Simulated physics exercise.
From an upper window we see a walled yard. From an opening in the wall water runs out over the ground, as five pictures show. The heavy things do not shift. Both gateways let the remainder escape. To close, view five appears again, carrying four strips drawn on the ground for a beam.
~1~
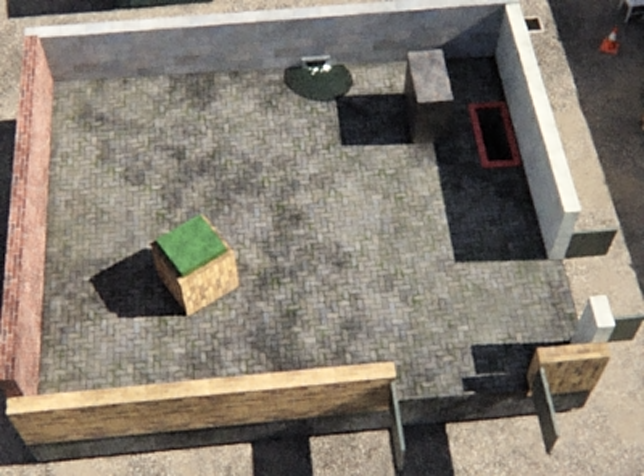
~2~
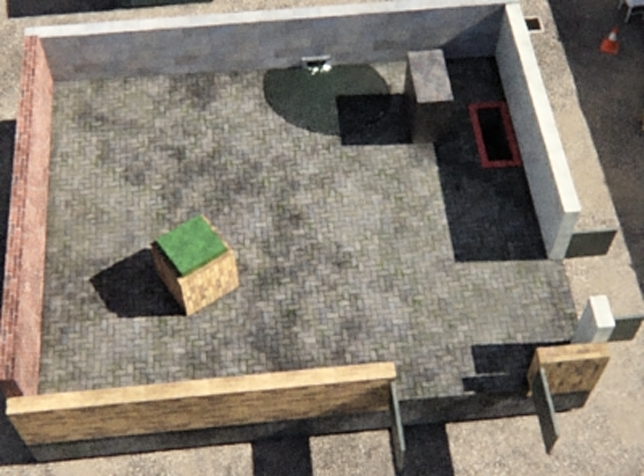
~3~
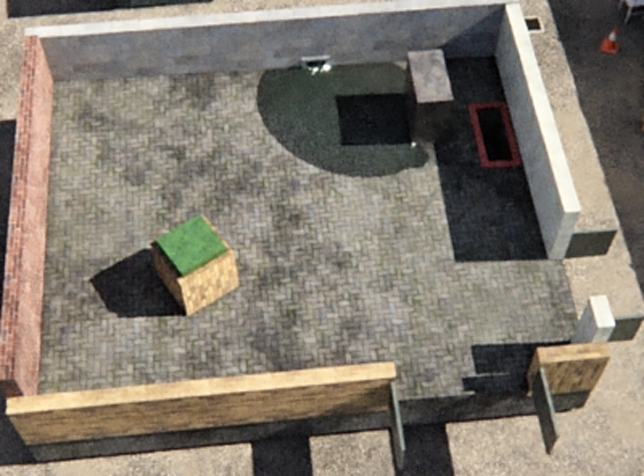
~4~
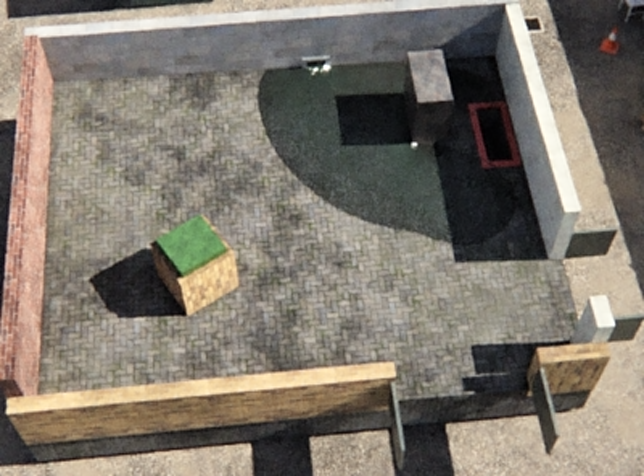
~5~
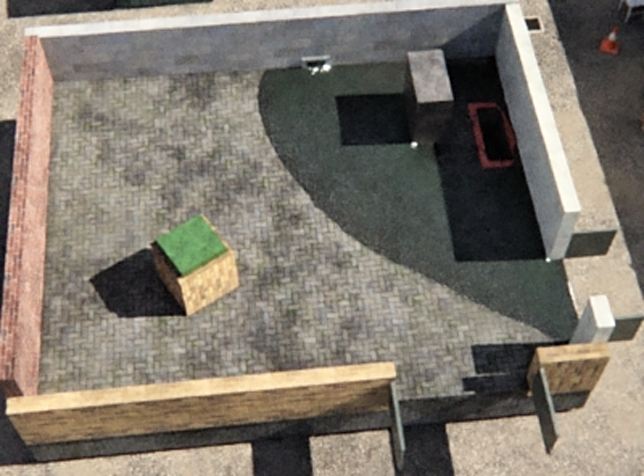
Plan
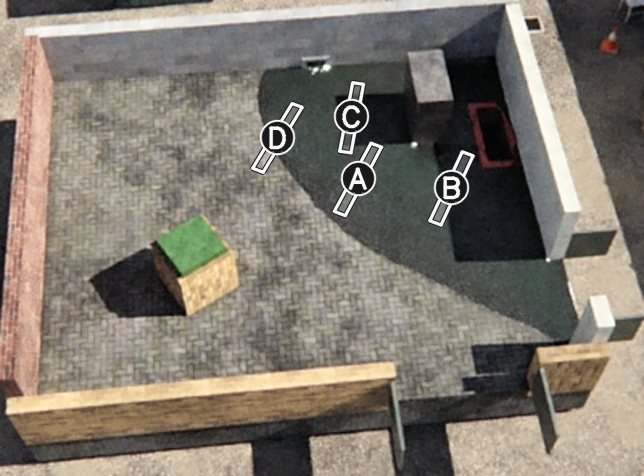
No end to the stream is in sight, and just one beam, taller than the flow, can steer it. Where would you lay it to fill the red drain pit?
B.
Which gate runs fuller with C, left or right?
The right one.
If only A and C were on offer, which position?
That is position A.
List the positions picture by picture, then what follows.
The first picture shows outfall at (316, 62); red drain pit at (494, 134); open gate at (559, 300); open gate at (459, 381); front seen at (302, 94), 2 % of the ground wet; red drain pit still dry.
The second picture shows front seen at (369, 121), 6 % of the ground wet; red drain pit still dry.
The third picture shows front seen at (414, 159), 11 % of the ground wet; red drain pit still dry.
The fourth picture shows front seen at (495, 226), 20 % of the ground wet; red drain pit still dry.
The fifth picture shows front seen at (562, 332), 29 % of the ground wet; red drain pit taking water.
On the marked copy, A from (339, 213) to (376, 145); B from (435, 222) to (467, 153); C from (345, 151) to (358, 83); D from (257, 170) to (297, 105).
For position A, about 21 % of the stream goes into the red drain pit, about 79 % out by the gates.
For position B, about 37 % of the stream goes into the red drain pit, about 63 % out by the gates.
For position C, about 16 % of the stream goes into the red drain pit, about 84 % out by the gates.
For position D, about 18 % of the stream goes into the red drain pit, about 82 % out by the gates.
